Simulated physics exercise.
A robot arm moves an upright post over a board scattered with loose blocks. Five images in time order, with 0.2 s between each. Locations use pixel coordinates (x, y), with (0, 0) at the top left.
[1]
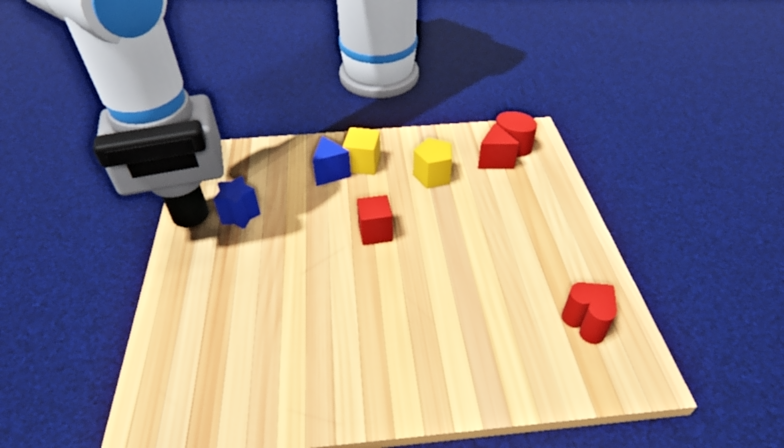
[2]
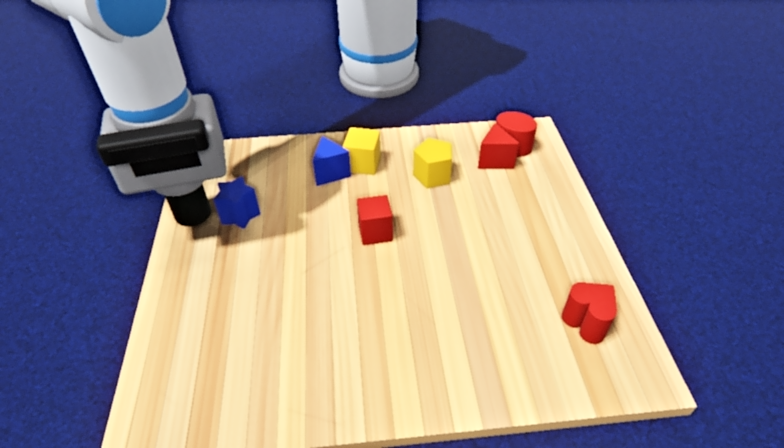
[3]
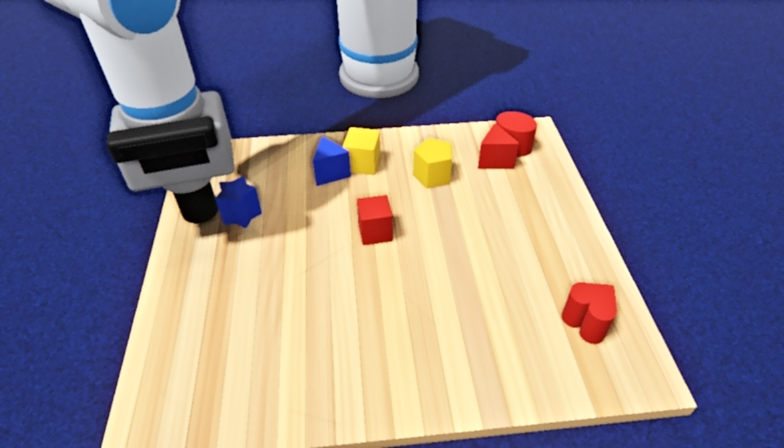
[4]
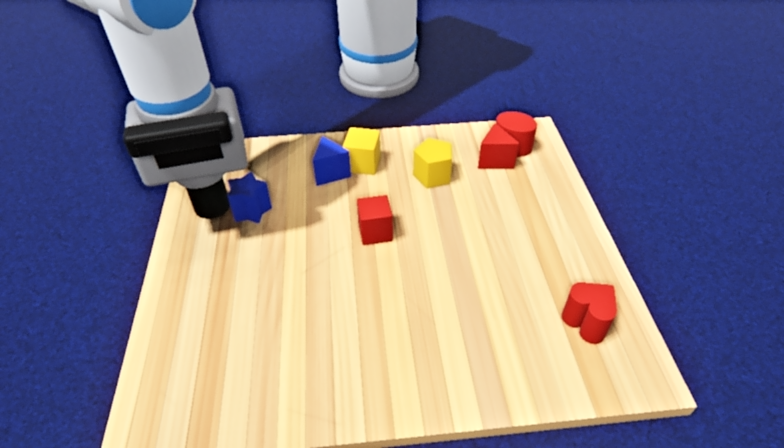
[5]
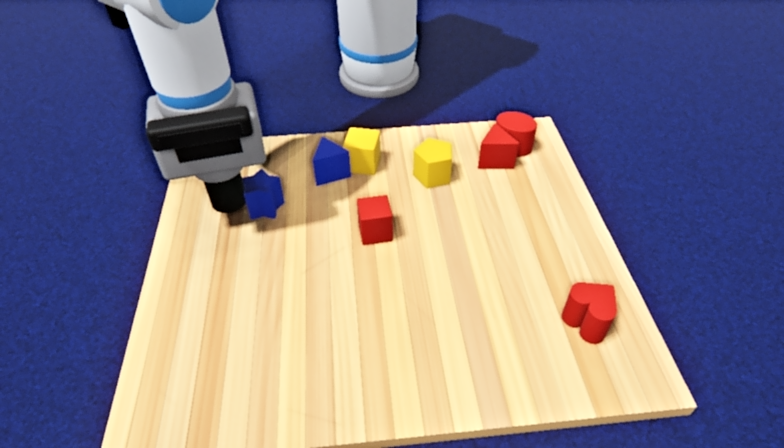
In the video, a robot arm holds a dark post beside a blue star-shaped block on a wooden board of scattered red, yellow and blue blocks, then moves right, pushing the star block a short way while the others stay still.
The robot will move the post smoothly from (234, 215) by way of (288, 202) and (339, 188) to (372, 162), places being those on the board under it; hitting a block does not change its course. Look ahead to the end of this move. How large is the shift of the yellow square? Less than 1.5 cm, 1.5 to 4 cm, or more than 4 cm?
The distance will be above 4 cm.
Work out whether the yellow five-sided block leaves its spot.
The yellow five-sided block is left alone.
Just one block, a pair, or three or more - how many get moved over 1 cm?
Going by the path, three or more of them shift by more than about 1 cm.
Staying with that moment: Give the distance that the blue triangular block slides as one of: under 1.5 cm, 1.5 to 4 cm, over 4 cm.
Once the path ends, it will sit over 4 cm from where it is now.
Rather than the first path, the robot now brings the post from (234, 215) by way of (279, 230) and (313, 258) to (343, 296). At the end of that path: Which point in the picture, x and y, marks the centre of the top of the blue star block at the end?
Just about (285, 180).
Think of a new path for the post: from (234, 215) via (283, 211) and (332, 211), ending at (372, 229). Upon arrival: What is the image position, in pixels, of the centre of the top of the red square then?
(403, 221)
The first path, step by step. One third of the way, post (285, 188); blue star block (314, 168); blue triangular block (333, 146); yellow square (366, 136).
Two thirds of the way, post (338, 174); blue star block (368, 157); blue triangular block (352, 138), turned 100° anticlockwise; yellow square (374, 125), turned 40° clockwise.
At the end, post (371, 148); blue star block (395, 147), turned 55° clockwise; blue triangular block (355, 121), turned 115° anticlockwise; yellow square (384, 116), turned 40° clockwise; yellow five-sided block in place.
